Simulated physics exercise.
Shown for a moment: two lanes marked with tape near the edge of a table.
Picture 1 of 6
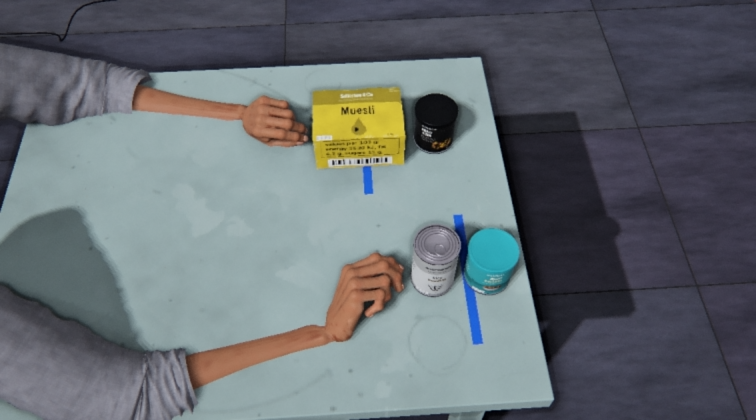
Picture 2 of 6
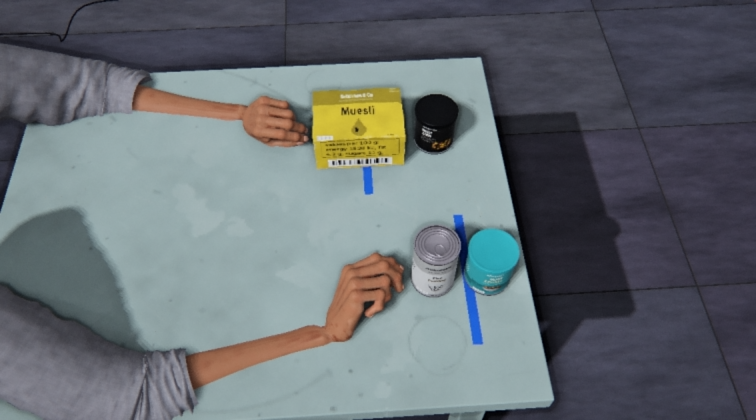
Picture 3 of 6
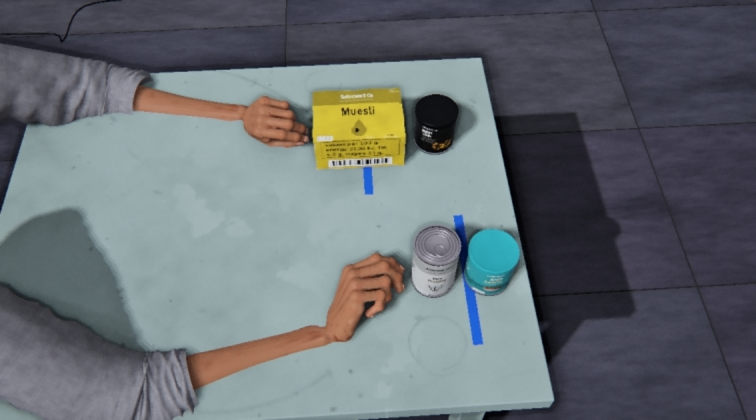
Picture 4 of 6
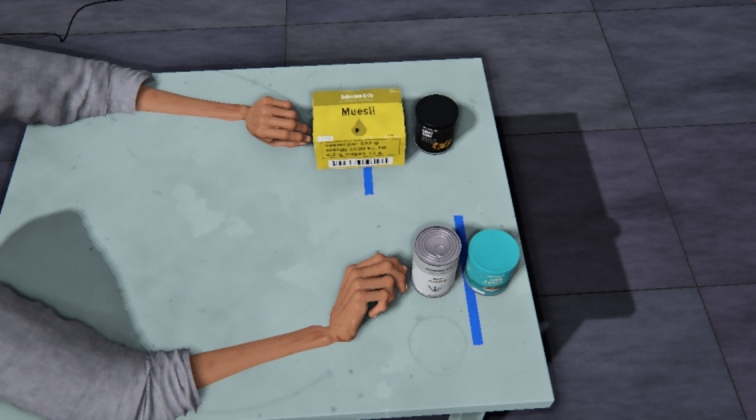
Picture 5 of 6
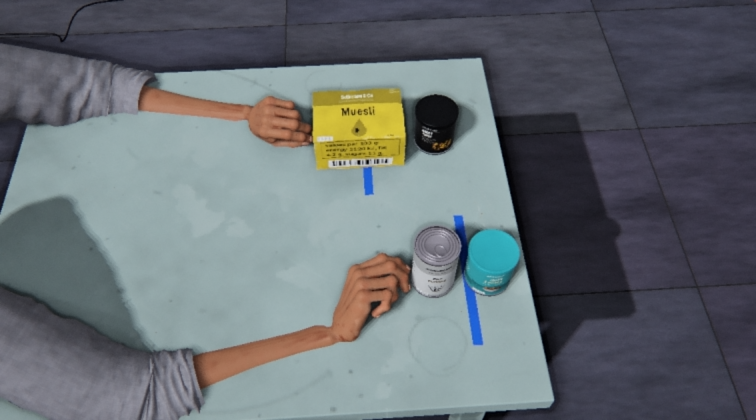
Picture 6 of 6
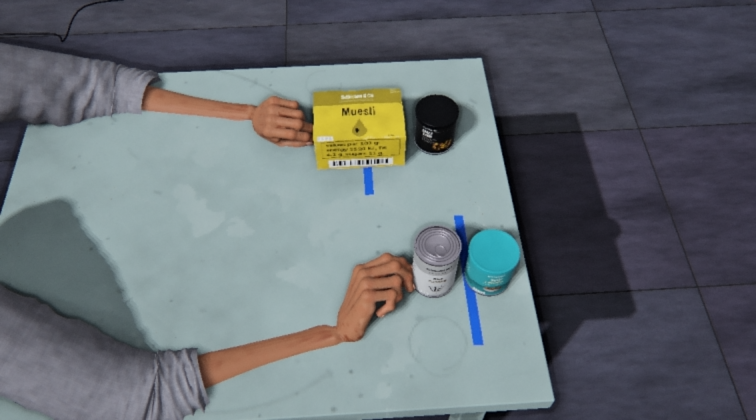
On a pale table, two hands edge slightly right beside a yellow box and a white tin.
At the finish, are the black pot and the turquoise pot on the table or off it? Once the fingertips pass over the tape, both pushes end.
At the finish, the black pot is on the table, the turquoise pot is off the table.
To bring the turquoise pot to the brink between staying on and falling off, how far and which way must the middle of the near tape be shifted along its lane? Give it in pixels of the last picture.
Something like 12 pixels, heading left.
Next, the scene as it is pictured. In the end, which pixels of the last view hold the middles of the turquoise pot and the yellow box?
(687, 393) and (414, 126), approximately.
Then, 1.28 s after the last picture, black pot moved about its own width near (479, 123); turquoise pot tipped 31° from how it was near (554, 264).
Then, 1.66 s after the last picture, black pot moved about its own width near (479, 123); turquoise pot falling near (544, 397).
Then, 2.00 s after the last picture, black pot moved about its own width near (479, 123); turquoise pot falling near (635, 392).
At rest, the black pot stays on the table, near (479, 123); the turquoise pot goes over the edge, near (687, 393).
